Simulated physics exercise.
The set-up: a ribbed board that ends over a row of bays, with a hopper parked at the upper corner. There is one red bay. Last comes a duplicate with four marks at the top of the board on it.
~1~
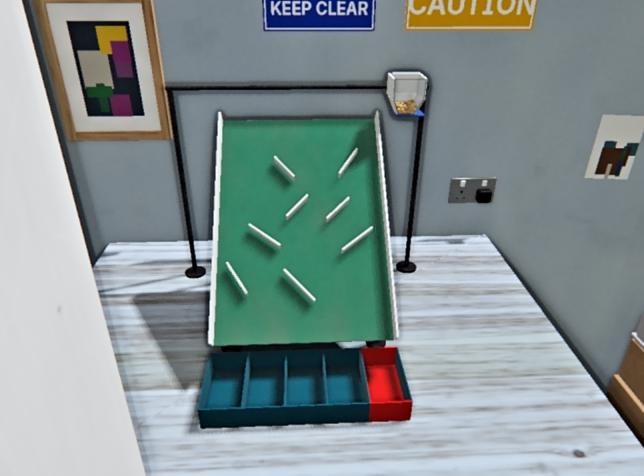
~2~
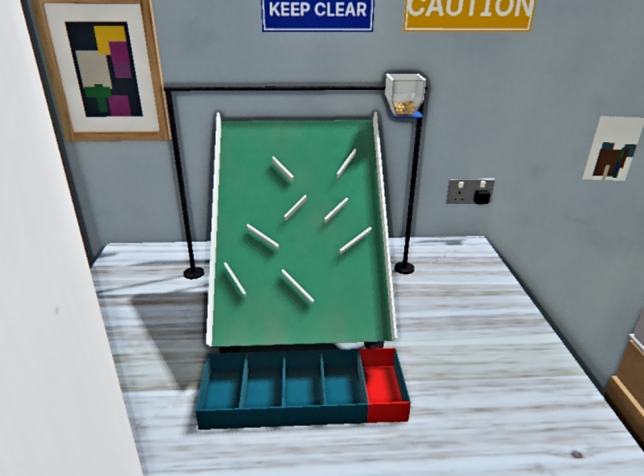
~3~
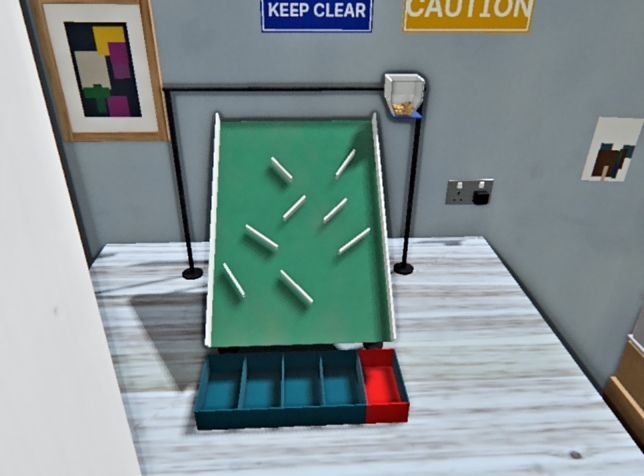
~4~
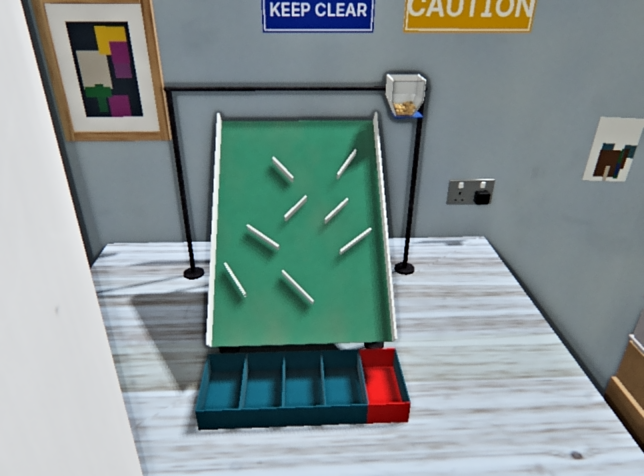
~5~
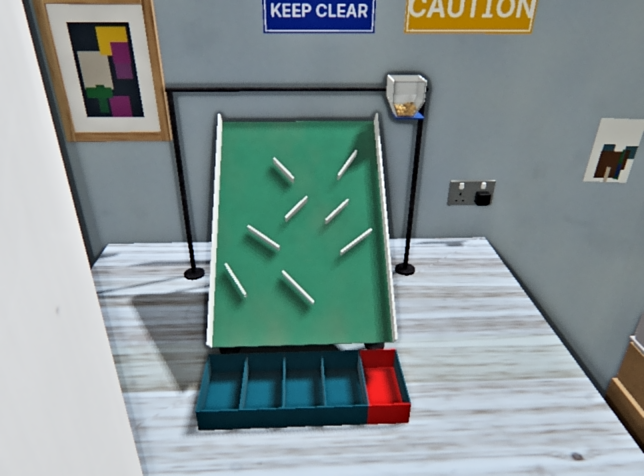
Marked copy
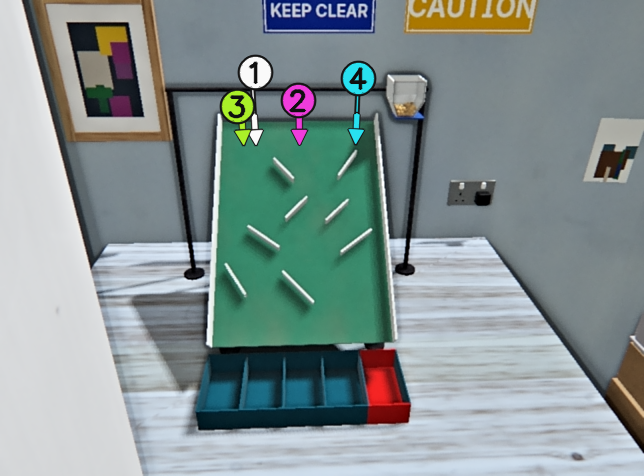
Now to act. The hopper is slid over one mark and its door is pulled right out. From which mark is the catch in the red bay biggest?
It is 4.
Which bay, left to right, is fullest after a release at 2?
The fourth from the left.
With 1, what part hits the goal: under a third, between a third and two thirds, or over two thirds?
It is under a third.
On the marked copy, mark 1 meets the board at (255, 139); mark 2 meets the board at (299, 139); mark 3 meets the board at (243, 139); mark 4 meets the board at (355, 138).
With 1, about a tenth in the red bay, the larger part in other bays.
With 2, about a tenth in the red bay, almost all in other bays.
With 3, about a tenth in the red bay, almost all in other bays.
With 4, roughly two thirds in the red bay, roughly a third in other bays.
